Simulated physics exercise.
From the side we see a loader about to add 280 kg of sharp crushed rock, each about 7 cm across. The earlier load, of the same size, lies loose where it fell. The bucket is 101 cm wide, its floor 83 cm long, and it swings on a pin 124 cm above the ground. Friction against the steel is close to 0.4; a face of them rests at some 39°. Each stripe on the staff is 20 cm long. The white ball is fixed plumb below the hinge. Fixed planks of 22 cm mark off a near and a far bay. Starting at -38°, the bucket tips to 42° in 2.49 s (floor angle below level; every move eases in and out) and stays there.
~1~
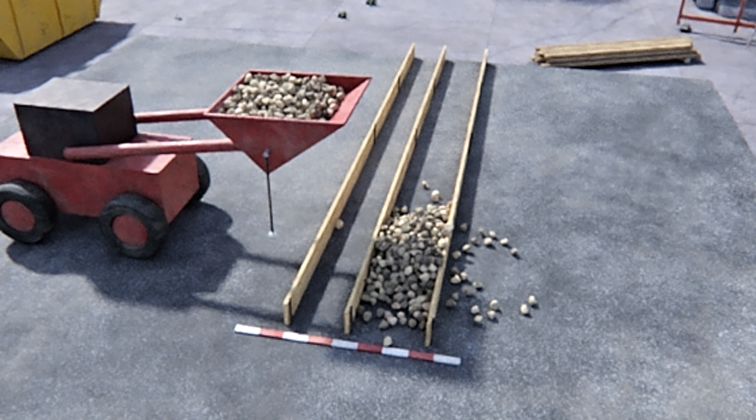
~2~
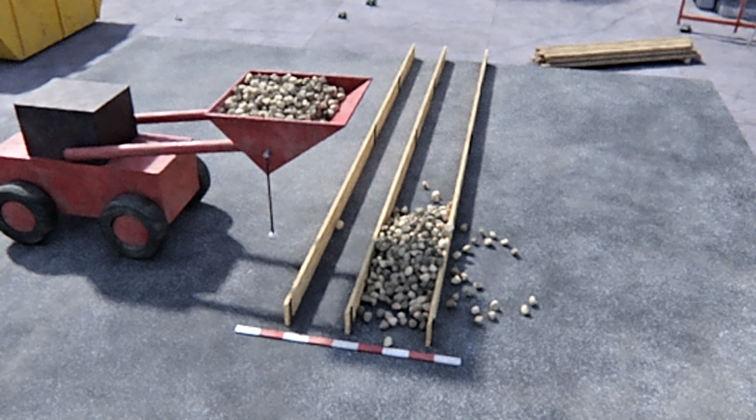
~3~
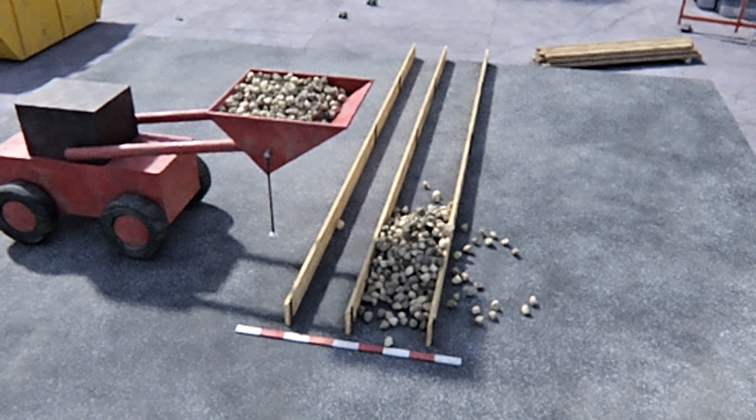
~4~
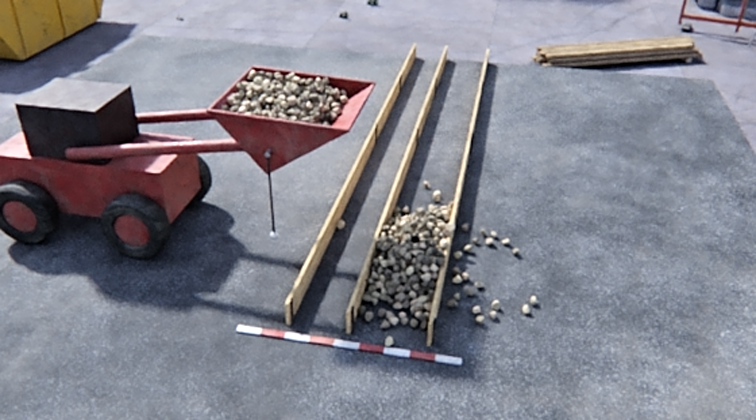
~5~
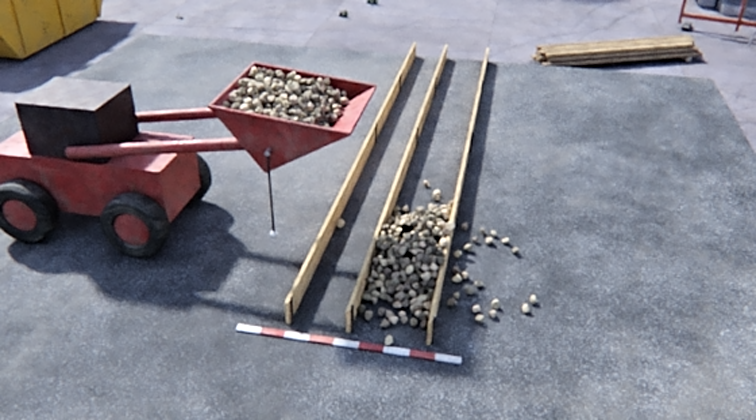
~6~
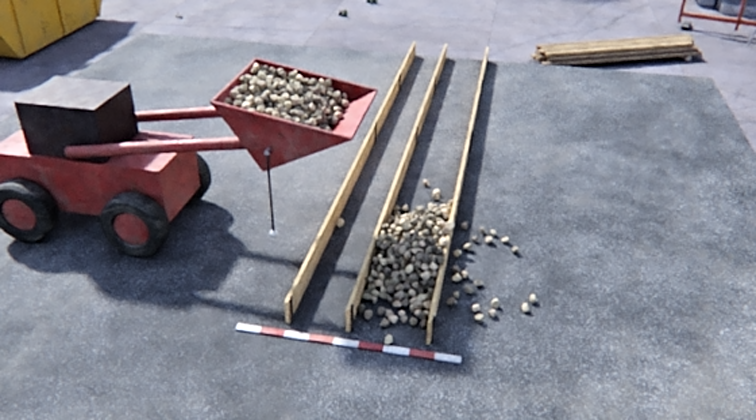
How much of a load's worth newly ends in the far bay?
Some 30 per cent is added.
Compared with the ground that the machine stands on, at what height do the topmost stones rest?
Some 40 cm above that level.
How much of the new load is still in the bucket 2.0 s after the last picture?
Roughly 10 per cent is still inside.
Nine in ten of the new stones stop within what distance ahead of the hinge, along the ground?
About 100 cm.
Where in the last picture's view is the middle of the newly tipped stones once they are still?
Around (365, 237).
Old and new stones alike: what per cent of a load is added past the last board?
Near 0 parts in a hundred.
Then, 1.3 s after the last picture the floor is at 30°; in per cent of one load, 96 in the bucket, 4 in the near bay, 96 in the far bay, 4 past the last board; the foremost stones are at (506, 271).
Then, 2.0 s after the last picture the floor is at 42°; in per cent of one load, 12 in the bucket, 65 in the near bay, 119 in the far bay, 4 past the last board; the foremost stones are at (506, 271).
Then, 2.3 s after the last picture the floor is at 42°; in per cent of one load, 0 in the bucket, 70 in the near bay, 126 in the far bay, 4 past the last board; the foremost stones are at (506, 271).
Then, 4.9 s after the last picture the floor is at 42°; in per cent of one load, 0 in the bucket, 70 in the near bay, 126 in the far bay, 4 past the last board; the foremost stones are at (506, 271). Net gain in the far bay, 30.
